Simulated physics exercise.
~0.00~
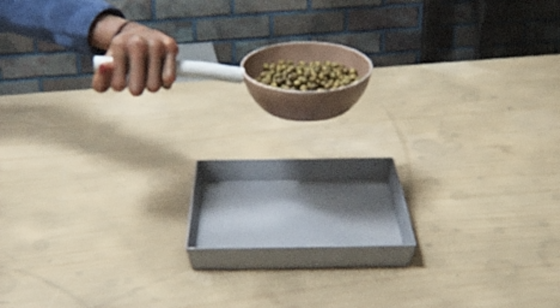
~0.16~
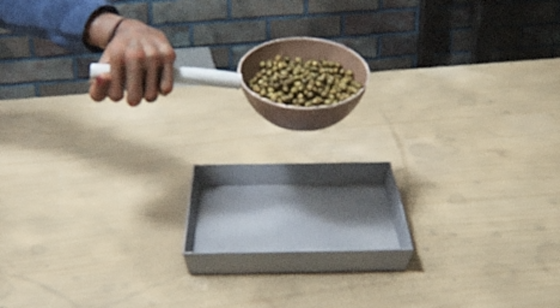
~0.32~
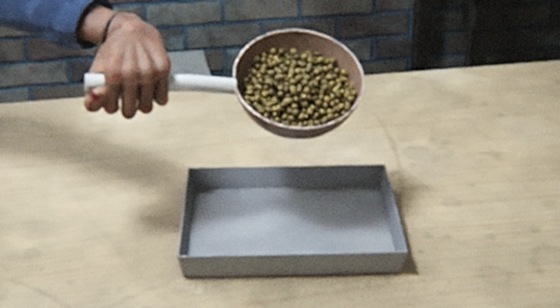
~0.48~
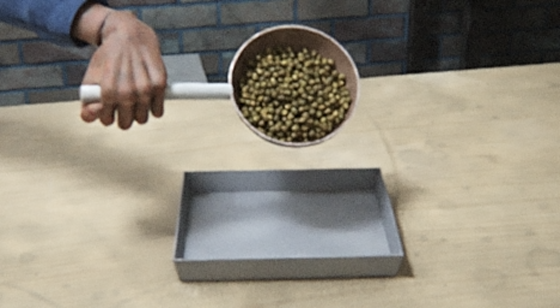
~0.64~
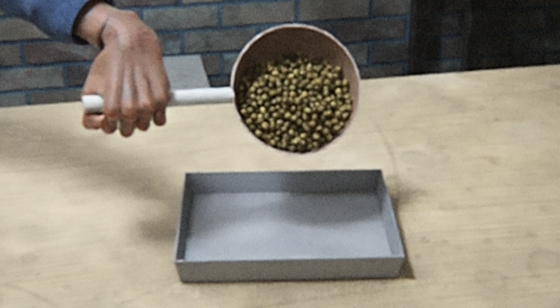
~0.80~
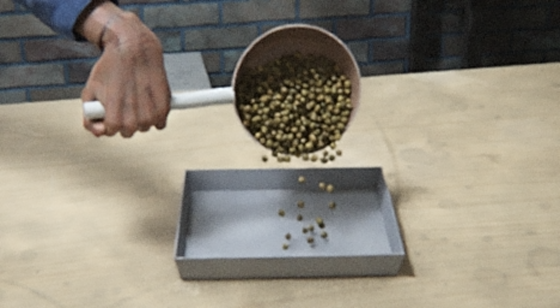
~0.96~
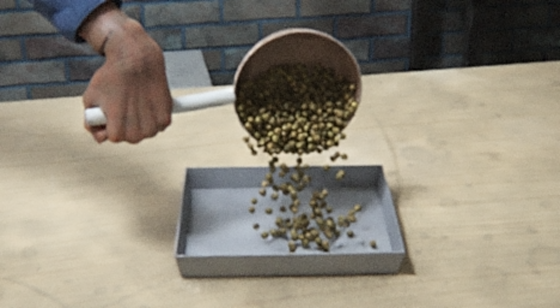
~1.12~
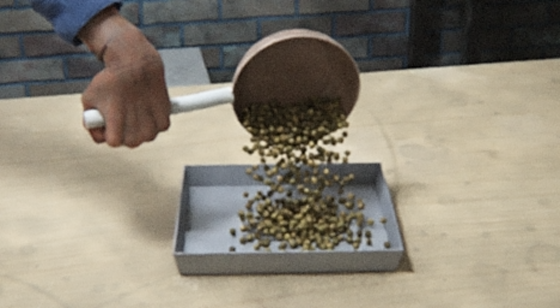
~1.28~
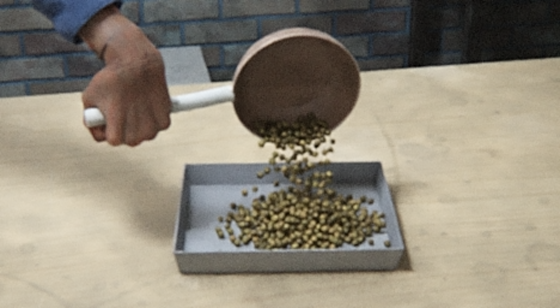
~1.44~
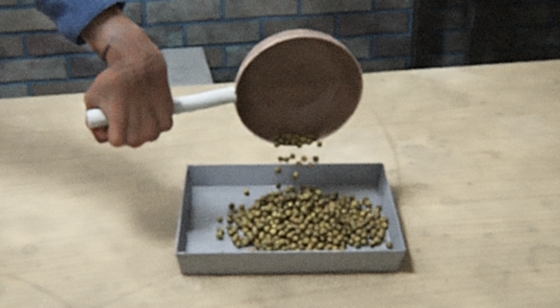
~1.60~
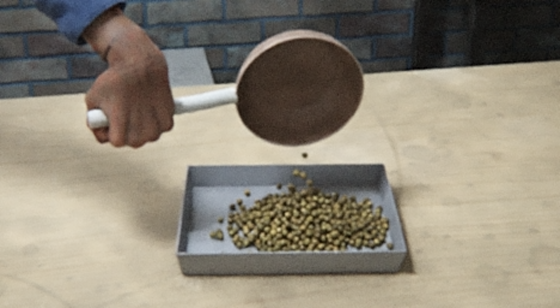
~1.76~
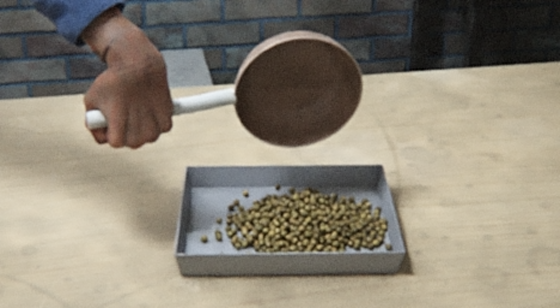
On a pale wooden table before a dark brick wall, seen from the front and slightly above by a gently swaying camera, sits a shallow grey rectangular tray. A hand in a blue sleeve reaches in from the upper left, holding a brownish ladle with a white handle, full of greenish-brown lentils. The hand steadily tips the ladle over the tray until a few lentils spill from its rim. The trickle thickens into a stream that piles up below, then thins to a few last pieces. Finally the emptied ladle stays tilted above the heap lying in the tray.
